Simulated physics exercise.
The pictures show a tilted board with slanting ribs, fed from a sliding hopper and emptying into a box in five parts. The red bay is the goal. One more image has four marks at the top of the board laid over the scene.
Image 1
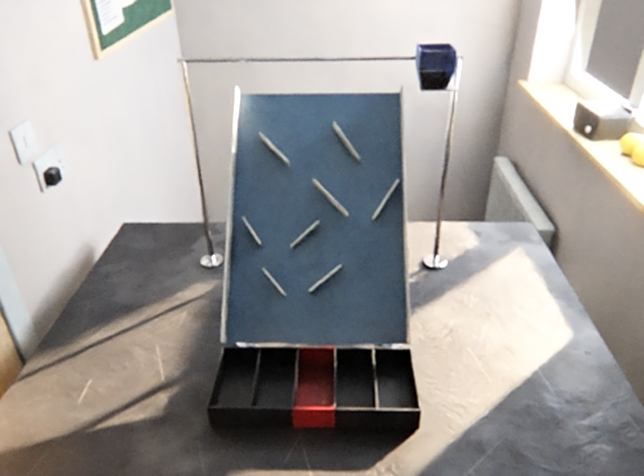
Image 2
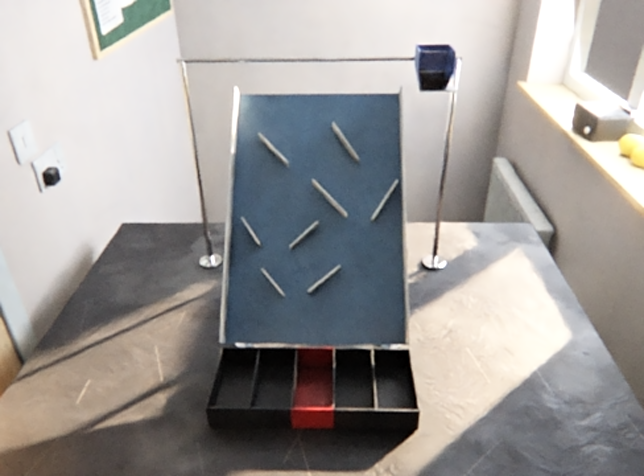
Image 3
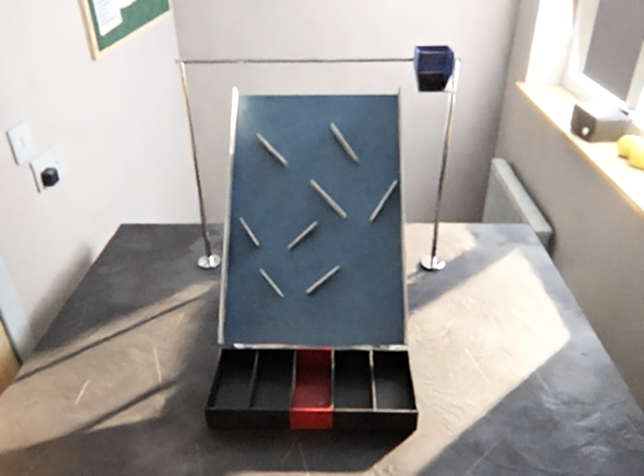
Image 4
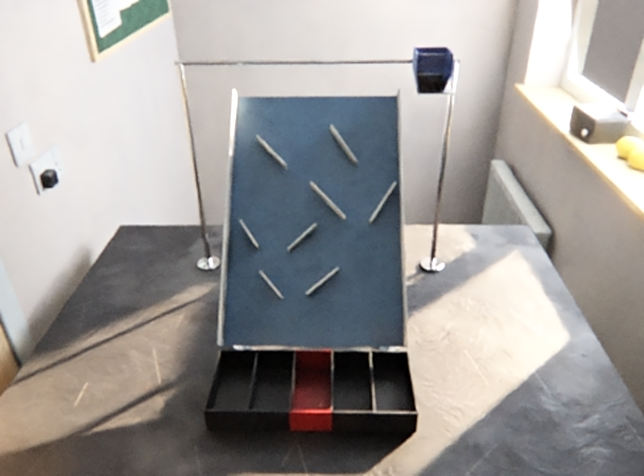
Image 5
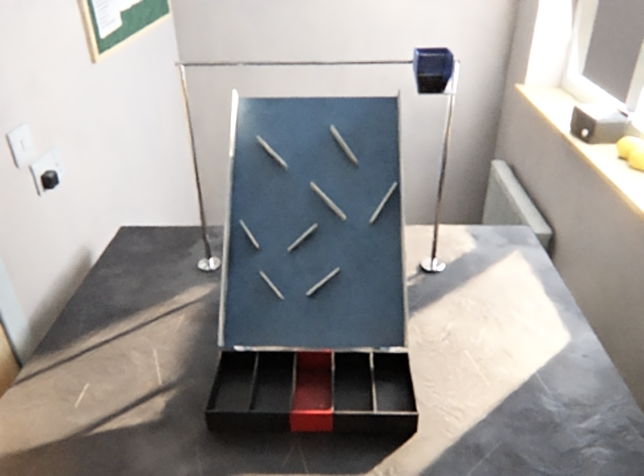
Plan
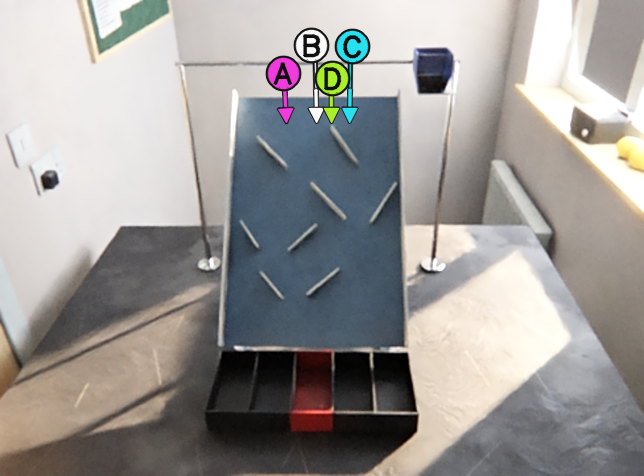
In a sunlit room, a tilted blue board with slanting ribs stands on a dark table above a black box with a red middle bay. A dark blue hopper sits at the right of a metal rail throughout, and nothing moves beyond a very slight shift of the view.
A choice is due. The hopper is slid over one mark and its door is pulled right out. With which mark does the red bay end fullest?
It is A.
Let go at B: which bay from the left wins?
It is the fifth one.
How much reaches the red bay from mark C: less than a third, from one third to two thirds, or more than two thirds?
It is less than a third.
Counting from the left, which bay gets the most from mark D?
The fourth.
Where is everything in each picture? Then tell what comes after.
The first frame shows hopper near (432, 79), black beans, door shut.
The second frame shows ribs (259, 133) to (288, 163), (333, 122) to (359, 159), (312, 179) to (347, 214).
The third frame shows ribs (371, 219) to (396, 181), (241, 218) to (258, 245), (289, 247) to (317, 222).
The fourth frame shows ribs (260, 271) to (282, 297), (307, 293) to (338, 268).
The fifth frame shows red bay near (311, 420), number 3 of 5 from the left.
On the marked copy, mark A meets the board at (286, 117); mark B meets the board at (316, 117); mark C meets the board at (349, 117); mark D meets the board at (331, 117).
Choosing A, close to two thirds in the red bay, close to a quarter in other bays, a small share held on the board.
Choosing B, close to a quarter in the red bay, the bulk in other bays.
Choosing C, close to a quarter in the red bay, the bulk in other bays.
Choosing D, close to a quarter in the red bay, the bulk in other bays, only a few held on the board.
